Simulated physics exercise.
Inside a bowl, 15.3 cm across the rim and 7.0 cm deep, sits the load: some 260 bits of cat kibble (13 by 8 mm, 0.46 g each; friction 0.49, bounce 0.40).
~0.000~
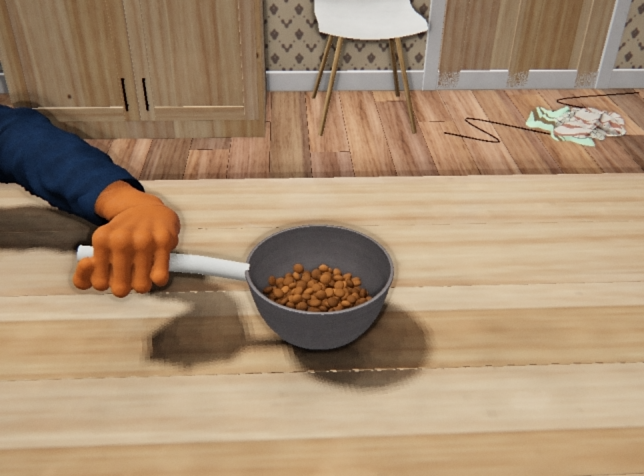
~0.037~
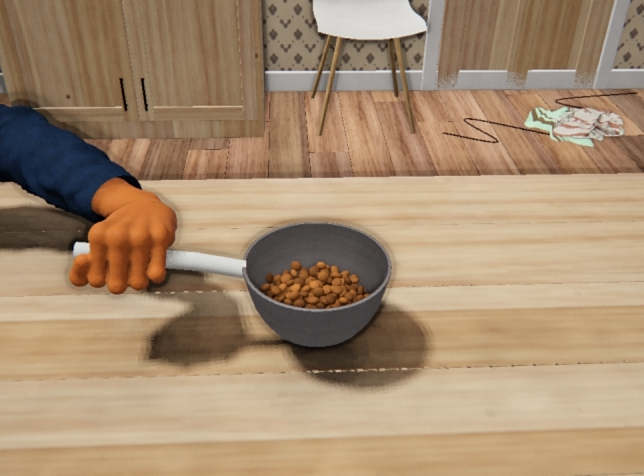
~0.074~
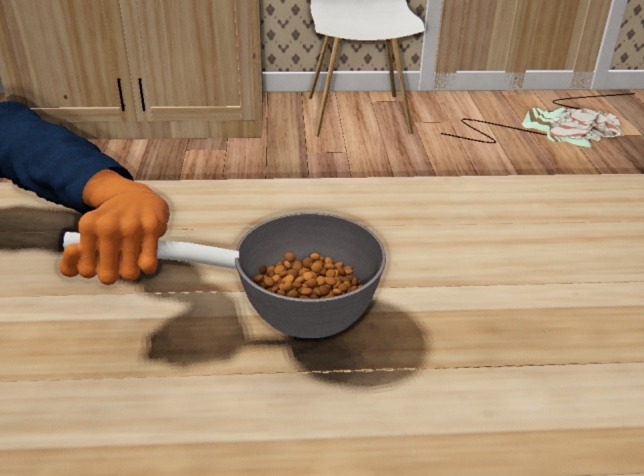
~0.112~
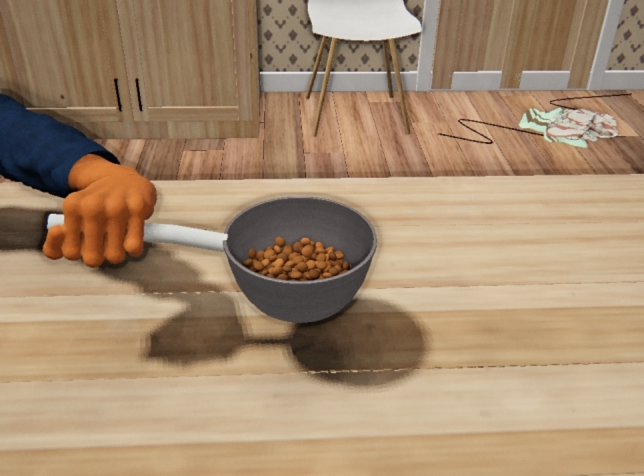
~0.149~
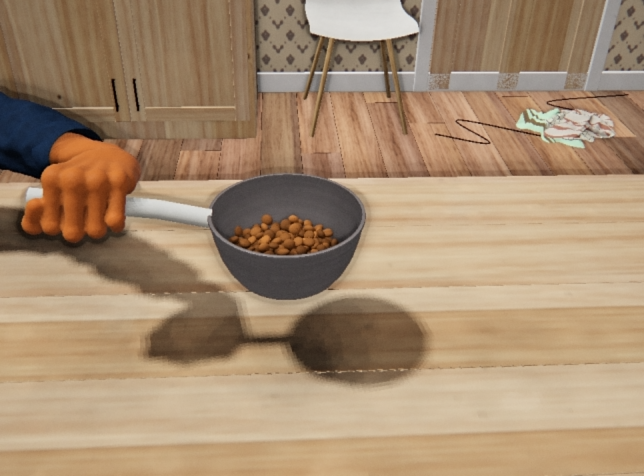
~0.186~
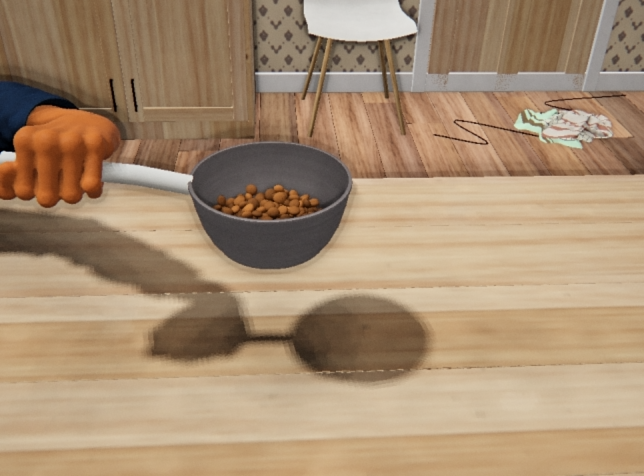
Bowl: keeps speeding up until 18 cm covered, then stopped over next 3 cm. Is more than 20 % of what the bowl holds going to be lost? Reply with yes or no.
Yes.
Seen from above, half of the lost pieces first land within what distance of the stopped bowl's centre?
Distance: Around 16 centimetres.
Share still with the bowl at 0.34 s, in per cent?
About 100 %.
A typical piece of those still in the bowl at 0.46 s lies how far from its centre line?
That comes to about 6.0 centimetres.
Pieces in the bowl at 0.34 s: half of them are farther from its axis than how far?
5.0 cm.
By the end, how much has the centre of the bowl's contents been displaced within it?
1.5 cm, roughly.
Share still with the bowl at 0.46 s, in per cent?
Estimate: Around 60 percent.
After 0.34 s, bowl 100 %; middle of the pieces not yet landed near (190, 75).
After 0.46 s, bowl 60 %, in the air 40 %; middle of the pieces not yet landed near (157, 100).
After 0.58 s, bowl 55 %, in the air 45 %; middle of the pieces not yet landed near (161, 179).
After 0.69 s, fallen left of where it stops 40 %, bowl 55 %, in the air 5 %; middle of the pieces not yet landed near (207, 165).
By 1.1 s all is still; fallen left of where it stops 45 %, bowl 55 %.
